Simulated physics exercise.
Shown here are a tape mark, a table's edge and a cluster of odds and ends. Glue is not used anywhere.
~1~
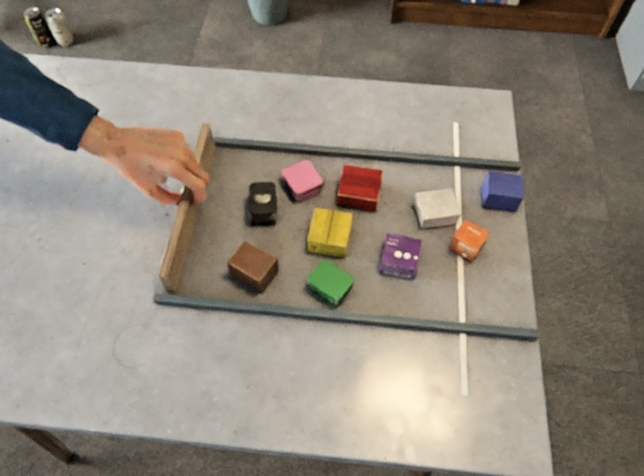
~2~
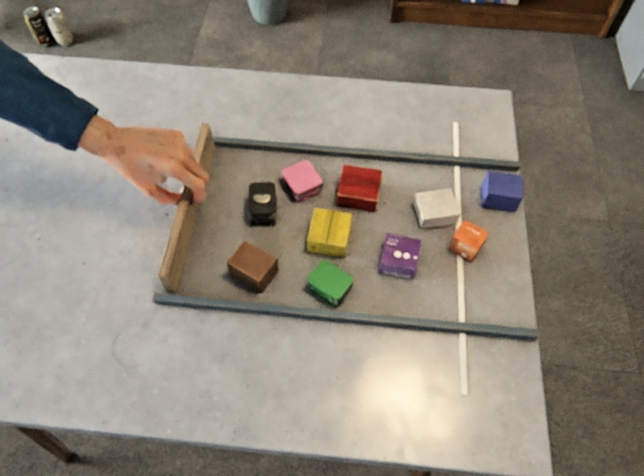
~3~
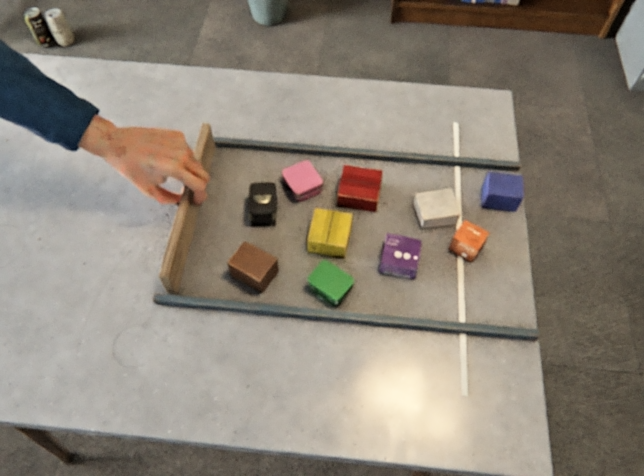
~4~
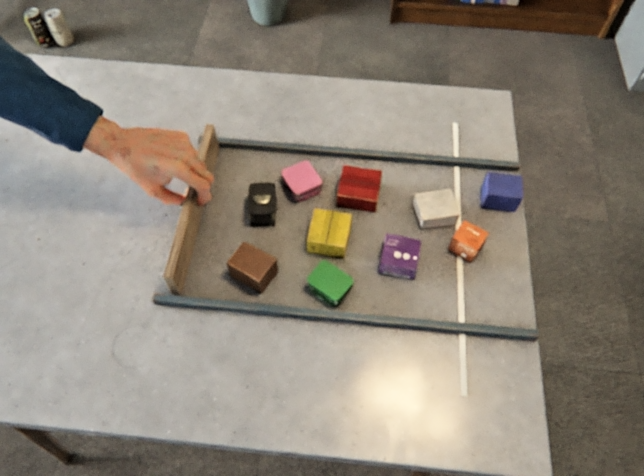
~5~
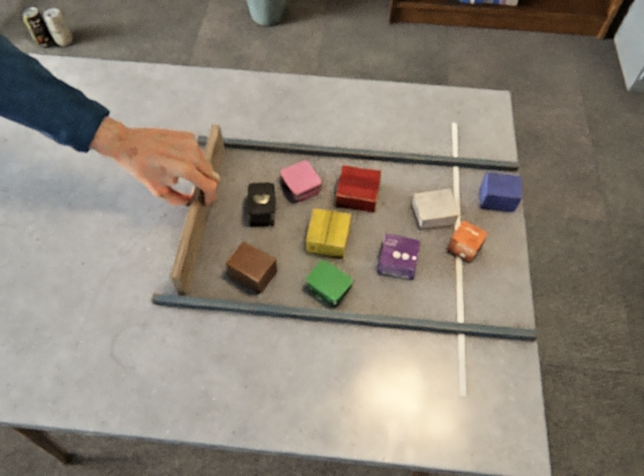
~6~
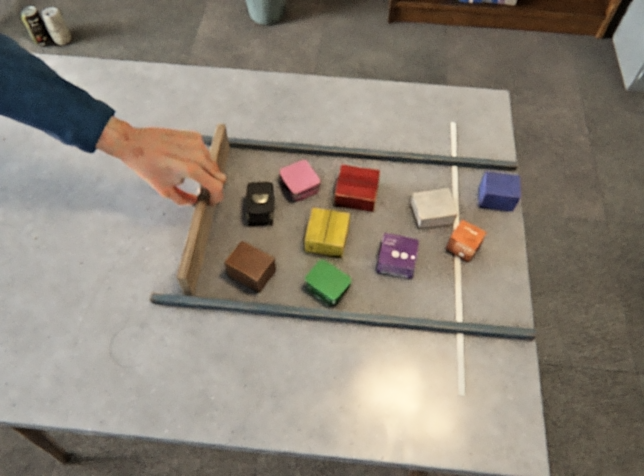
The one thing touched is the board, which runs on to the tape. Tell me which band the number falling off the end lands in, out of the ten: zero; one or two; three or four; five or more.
The way I see it, three or four of them end up off the end.
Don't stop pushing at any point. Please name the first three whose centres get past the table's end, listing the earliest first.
Order, earliest first: Blue block, white block, orange box.
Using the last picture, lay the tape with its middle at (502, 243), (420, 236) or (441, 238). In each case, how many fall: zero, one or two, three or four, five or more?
In turn: At least five, no fall at all, just one or two.
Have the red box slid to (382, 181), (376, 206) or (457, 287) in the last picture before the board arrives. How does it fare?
Going through the places in order, it keeps its spot, it keeps its spot, and it ends up falling.
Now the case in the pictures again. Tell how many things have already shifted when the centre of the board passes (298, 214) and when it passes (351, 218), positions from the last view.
In order, the tallies are 6 and 8.
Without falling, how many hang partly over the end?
Tally: 3.
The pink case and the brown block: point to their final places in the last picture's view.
You'll find the pink case at roughly (472, 185) and the brown block at roughly (481, 279).
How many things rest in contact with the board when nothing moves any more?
That comes to 3.
Early on, none off yet; blue block at rest near (499, 191); orange box at rest near (466, 241); white block at rest near (434, 208).
A while later, none off yet; blue block at rest near (499, 191); orange box at rest near (466, 243); white block travelled about its own width near (471, 219).
Finally, the number that fall off is three or four; lost, white block, orange box and blue block.
